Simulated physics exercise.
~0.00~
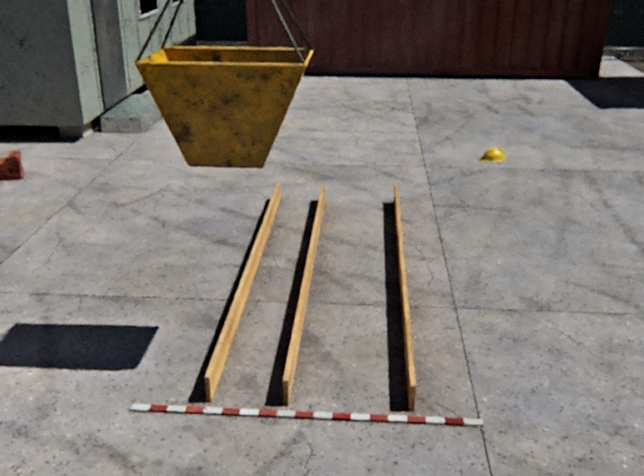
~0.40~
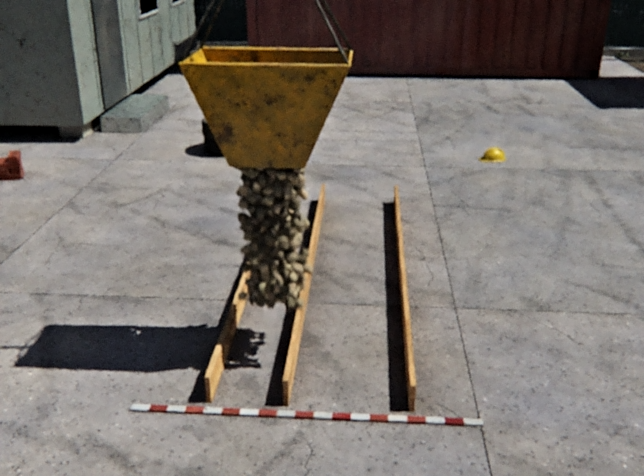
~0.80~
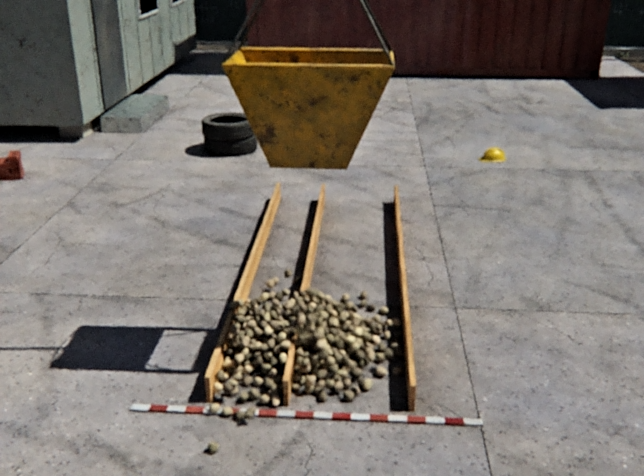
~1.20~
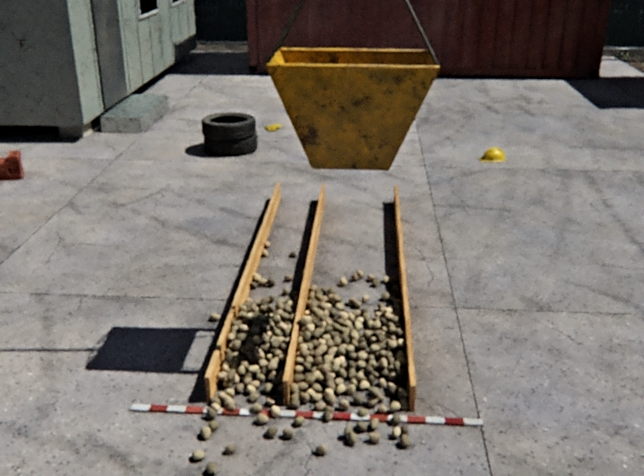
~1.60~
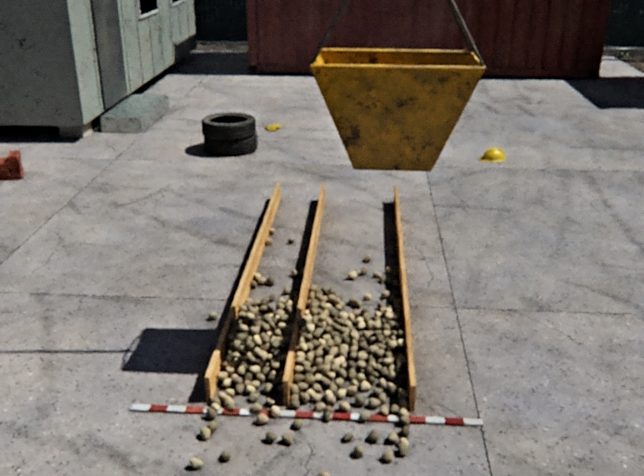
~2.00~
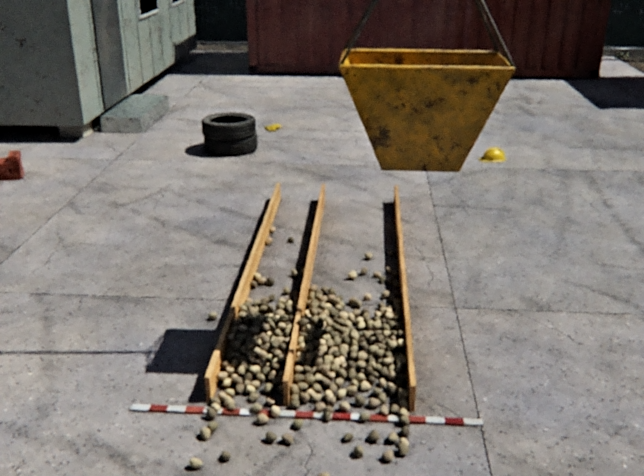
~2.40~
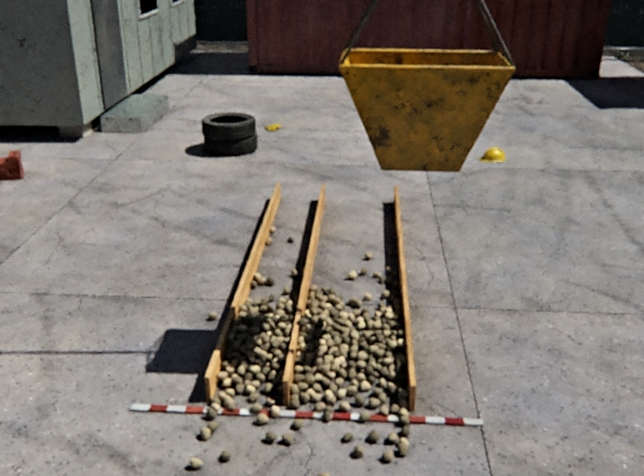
A yellow crane skip moved rightwards and dumped a stream of rounded stones over wooden planks on the concrete, filling both bays, slightly more in the right, with a few spilling past the striped staff before the empty skip stopped.
